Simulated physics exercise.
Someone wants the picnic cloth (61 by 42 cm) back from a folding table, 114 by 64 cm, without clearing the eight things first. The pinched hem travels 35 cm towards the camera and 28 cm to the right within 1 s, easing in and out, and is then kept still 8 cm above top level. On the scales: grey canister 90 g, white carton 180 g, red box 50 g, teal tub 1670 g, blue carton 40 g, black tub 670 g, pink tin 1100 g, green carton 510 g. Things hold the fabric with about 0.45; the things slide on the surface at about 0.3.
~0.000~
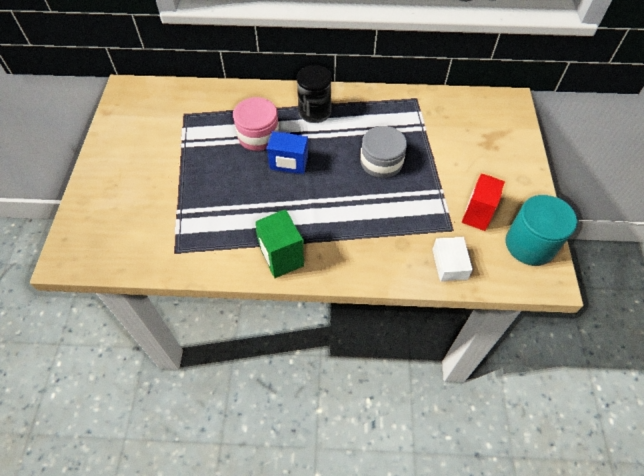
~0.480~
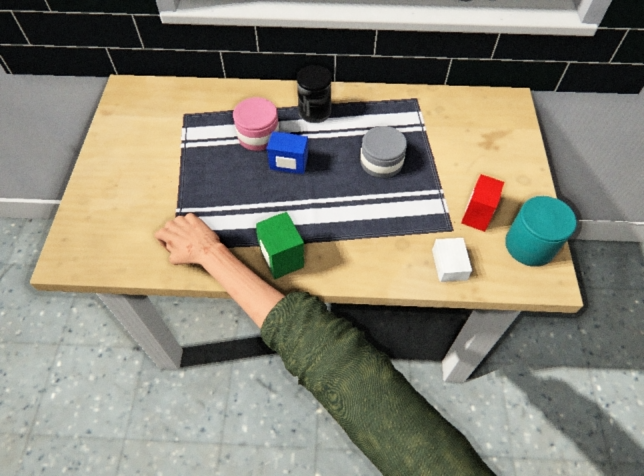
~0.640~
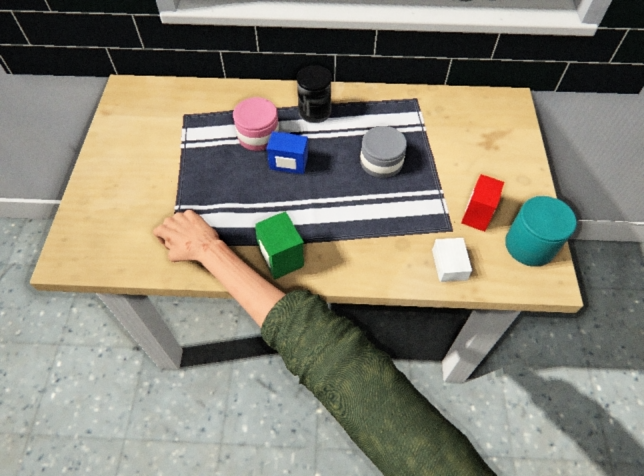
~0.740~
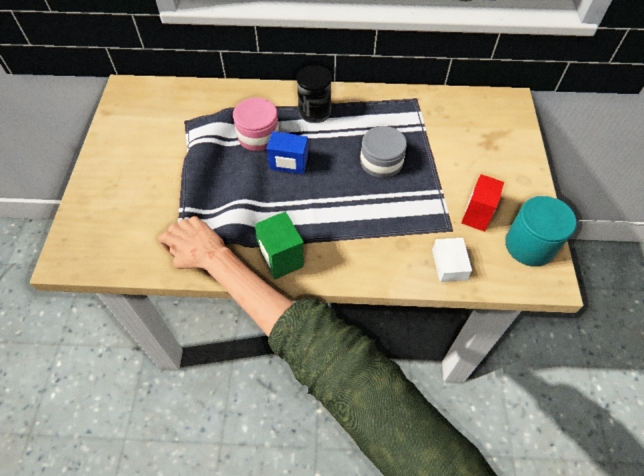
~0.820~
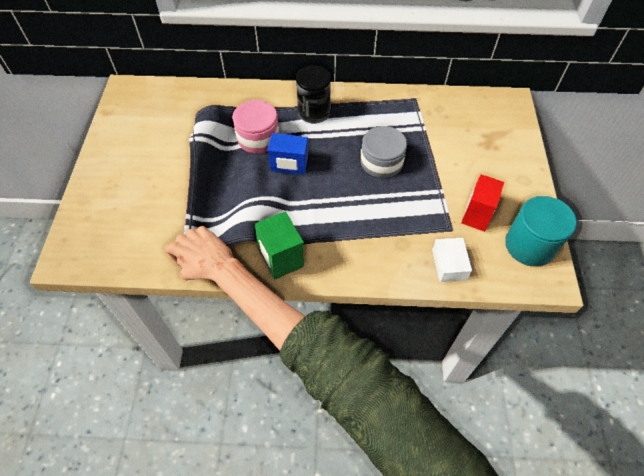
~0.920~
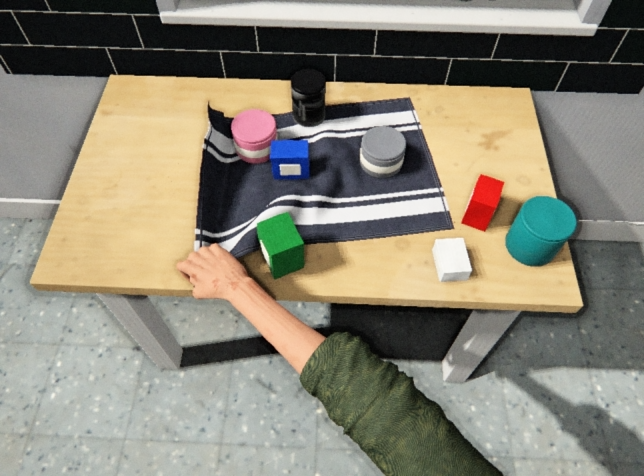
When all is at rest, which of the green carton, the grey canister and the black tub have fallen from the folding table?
In order: The green carton drops off; the grey canister stays on; the black tub keeps to the top.
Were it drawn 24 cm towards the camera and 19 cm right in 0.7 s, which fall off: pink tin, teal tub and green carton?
In that case: Pink tin remains, teal tub stays up, green carton goes over.
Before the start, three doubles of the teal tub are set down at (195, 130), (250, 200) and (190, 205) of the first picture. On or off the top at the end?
In that order: Falls off, falls off, drops off.
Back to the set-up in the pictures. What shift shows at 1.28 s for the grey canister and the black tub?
Grey canister 10 cm, black tub 20 cm.
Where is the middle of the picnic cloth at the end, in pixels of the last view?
Around (315, 259).
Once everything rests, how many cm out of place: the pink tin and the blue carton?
Pink tin 40 cm, blue carton 30 cm.
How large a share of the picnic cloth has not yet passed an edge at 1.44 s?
Some 70 per cent of it.
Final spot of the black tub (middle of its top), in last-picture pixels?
Near (253, 183).
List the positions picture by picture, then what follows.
Shows, green carton (278, 230); grey canister (385, 142); black tub (314, 76); picnic cloth corners (174, 254) (184, 114) (417, 98) (454, 231), in the first picture.
Shows, picnic cloth corners (184, 114) (417, 98); grip (173, 250), in the second picture.
Shows, picnic cloth corners (183, 115) (417, 98); grip (171, 247), in the third picture.
Shows, picnic cloth corners (184, 121) (417, 98); grip (176, 254), in the fourth picture.
Shows, pink tin (255, 115); picnic cloth corners (197, 123) (416, 98); grip (183, 264), in the fifth picture.
Shows, green carton (279, 232); grey canister (384, 142); black tub (308, 80); picnic cloth corners (209, 100) (410, 97); grip (195, 281), in the sixth picture.
At 1.1 s, 95 % of the picnic cloth is still over the top; black tub 10 cm off its start, grey canister 4 cm off its start, green carton 4 cm off its start.
At 1.3 s, 85 % of the picnic cloth is still over the top; black tub 21 cm off its start, green carton 13 cm off its start, grey canister 9 cm off its start.
At 1.4 s, 70 % of the picnic cloth is still over the top; black tub 30 cm off its start at (258, 163), green carton over the edge, grey canister 13 cm off its start at (359, 181).
At 1.6 s, 65 % of the picnic cloth is still over the top; green carton over the edge, black tub 34 cm off its start, grey canister 15 cm off its start.
At 3.2 s, 65 % of the picnic cloth is still over the top; green carton over the edge, black tub 34 cm off its start at (253, 183), grey canister 15 cm off its start at (363, 191), pink tin 39 cm off its start at (236, 256).
